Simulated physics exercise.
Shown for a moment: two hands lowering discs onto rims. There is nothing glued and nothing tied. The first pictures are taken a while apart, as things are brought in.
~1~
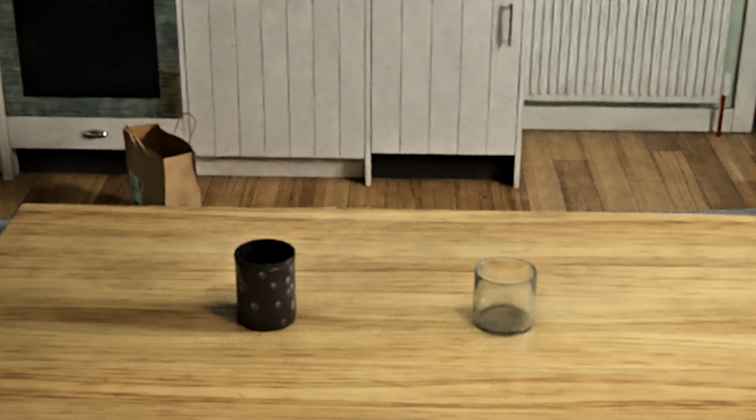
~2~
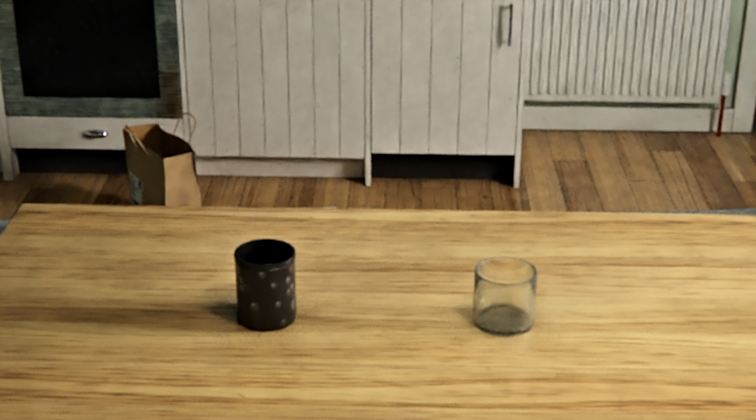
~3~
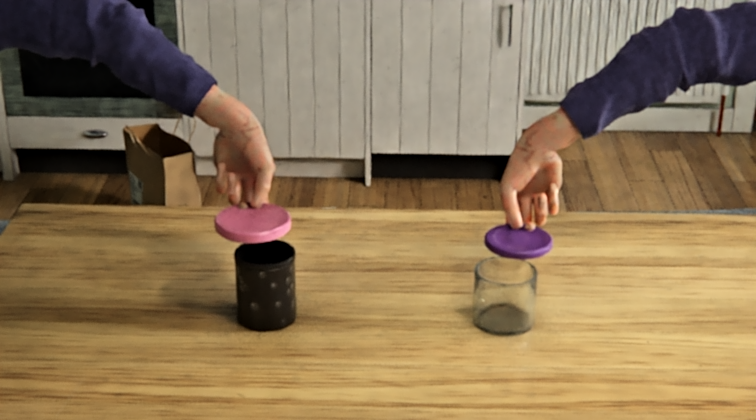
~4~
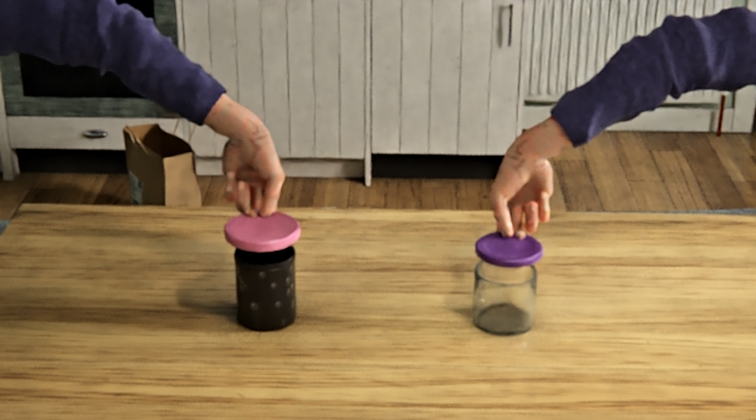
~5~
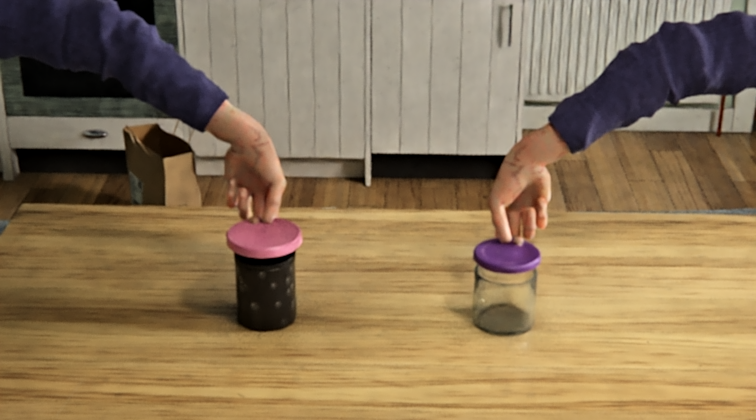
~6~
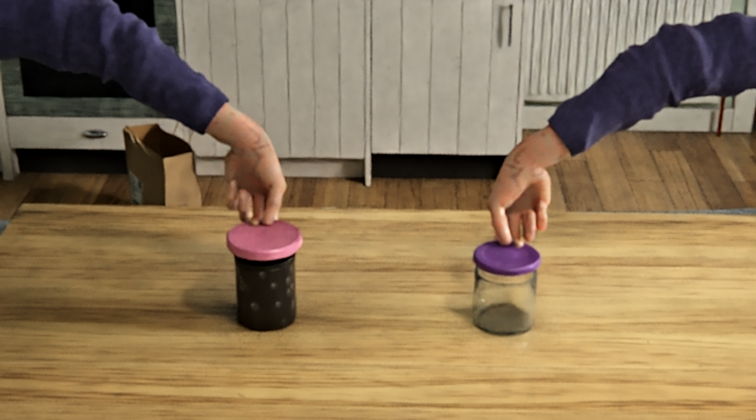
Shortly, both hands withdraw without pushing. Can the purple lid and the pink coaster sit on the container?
In the end, the purple lid bridges the mouth, while the pink coaster bridges the mouth.
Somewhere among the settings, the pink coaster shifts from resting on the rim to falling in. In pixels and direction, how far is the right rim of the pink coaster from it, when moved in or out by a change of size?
About 8 pixels left.
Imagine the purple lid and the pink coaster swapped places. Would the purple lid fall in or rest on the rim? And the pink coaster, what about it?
Swapped, the purple lid does not fall in and the pink coaster does not fall in.
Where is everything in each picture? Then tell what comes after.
The first picture shows left jar (266, 285).
The second picture shows right glass (505, 296).
The third picture shows still on the way; purple lid (519, 241); left jar (266, 285).
The fourth picture shows still on the way; pink coaster (262, 231); right glass (505, 296).
The fifth picture shows still on the way; purple lid (507, 255); left jar (266, 285).
The sixth picture shows in place, still held; purple lid (507, 258); pink coaster (264, 239); right glass (505, 296).
Then, 0.10 s past the last view, purple lid sitting on the rim near (506, 267); pink coaster moving near (265, 247).
Finally, the purple lid covers the opening, near (506, 266); the pink coaster covers the opening, near (265, 246).
